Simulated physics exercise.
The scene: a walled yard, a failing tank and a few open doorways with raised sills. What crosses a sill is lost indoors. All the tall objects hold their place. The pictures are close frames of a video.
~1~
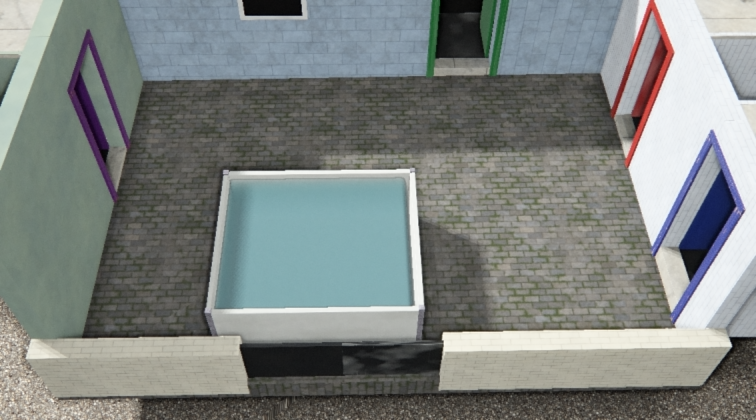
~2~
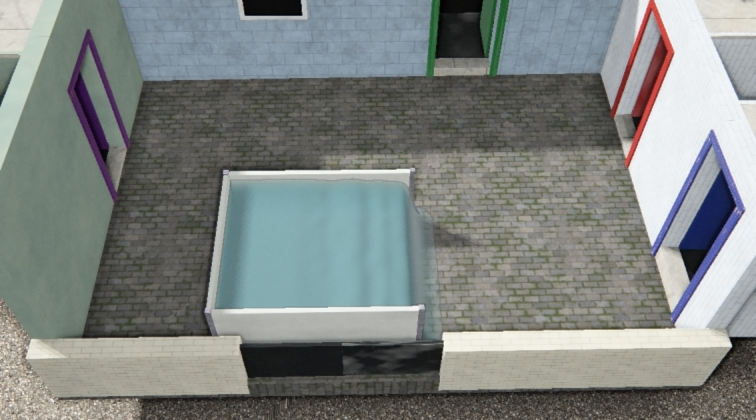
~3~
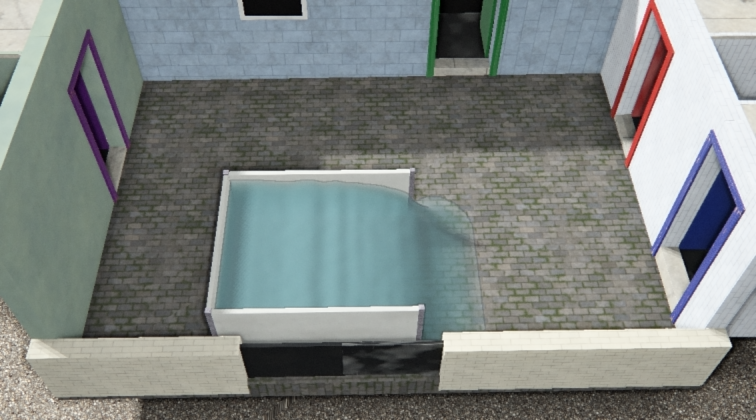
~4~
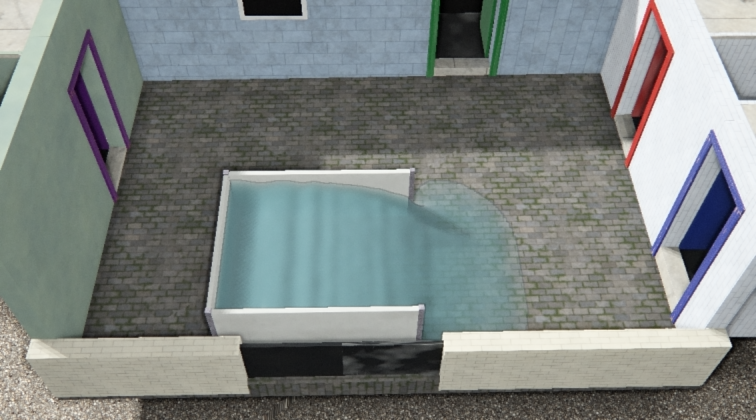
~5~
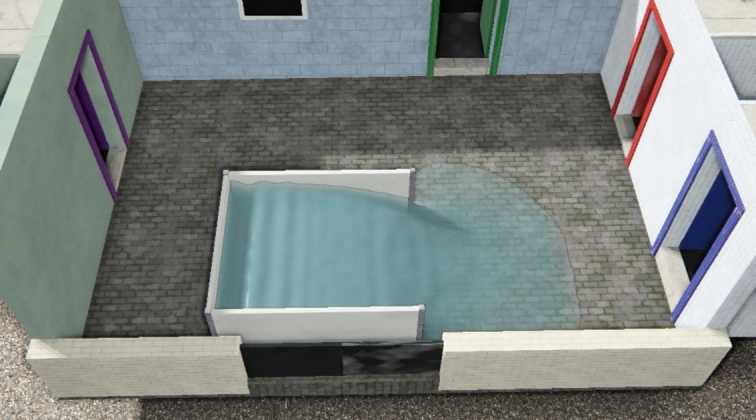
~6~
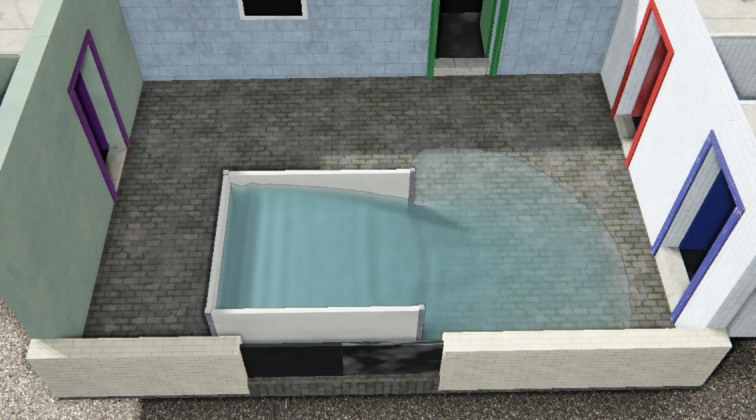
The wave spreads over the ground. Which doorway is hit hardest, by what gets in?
The blue door.
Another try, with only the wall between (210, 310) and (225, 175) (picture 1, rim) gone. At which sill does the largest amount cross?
I say the one in purple.
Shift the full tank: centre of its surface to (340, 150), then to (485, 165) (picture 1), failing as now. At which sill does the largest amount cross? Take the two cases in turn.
The red one; the red one.
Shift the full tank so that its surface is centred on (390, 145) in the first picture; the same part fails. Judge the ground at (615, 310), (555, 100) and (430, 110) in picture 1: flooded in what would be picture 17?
In that order: Flooded, flooded, clear.
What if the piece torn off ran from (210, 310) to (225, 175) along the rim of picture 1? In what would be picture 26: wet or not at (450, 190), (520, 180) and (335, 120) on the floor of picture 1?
In that order: Clear, dry, awash.
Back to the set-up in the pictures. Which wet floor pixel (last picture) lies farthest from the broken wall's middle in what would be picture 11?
Close to (618, 131).
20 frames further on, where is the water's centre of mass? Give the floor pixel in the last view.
Around (510, 222).
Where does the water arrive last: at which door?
Last comes the purple one.
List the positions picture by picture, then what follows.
The first picture shows the tank at (318, 240) is whole and still.
In the second picture, water pours out at (412, 262) and has run to a hidden place.
In the third picture, water pours out at (412, 266) and has run to a hidden place.
In the fourth picture, the front is at a hidden place, out from the gap at (412, 267).
In the fifth picture, water pours out at (412, 268) and has run to a hidden place.
In the sixth picture, the front is at (624, 294), out from the gap at (412, 268).
A moment on, water covers 40 % of the floor; red door wet at the sill, nothing in, blue door some in, purple door not reached, green door not reached.
Next, water covers 45 % of the floor; red door some in, blue door a lot in, purple door not reached, green door not reached.
Then, water covers 50 % of the floor; red door a lot in, blue door a lot in, purple door not reached, green door wet at the sill, nothing in.
Later, water covers 90 % of the floor; red door a lot in, blue door a lot in, purple door a trickle in, green door some in.
In the end, water covers 100 % of the floor; red door a lot in, blue door a lot in, purple door a lot in, green door some in; the blue door has let in the most.
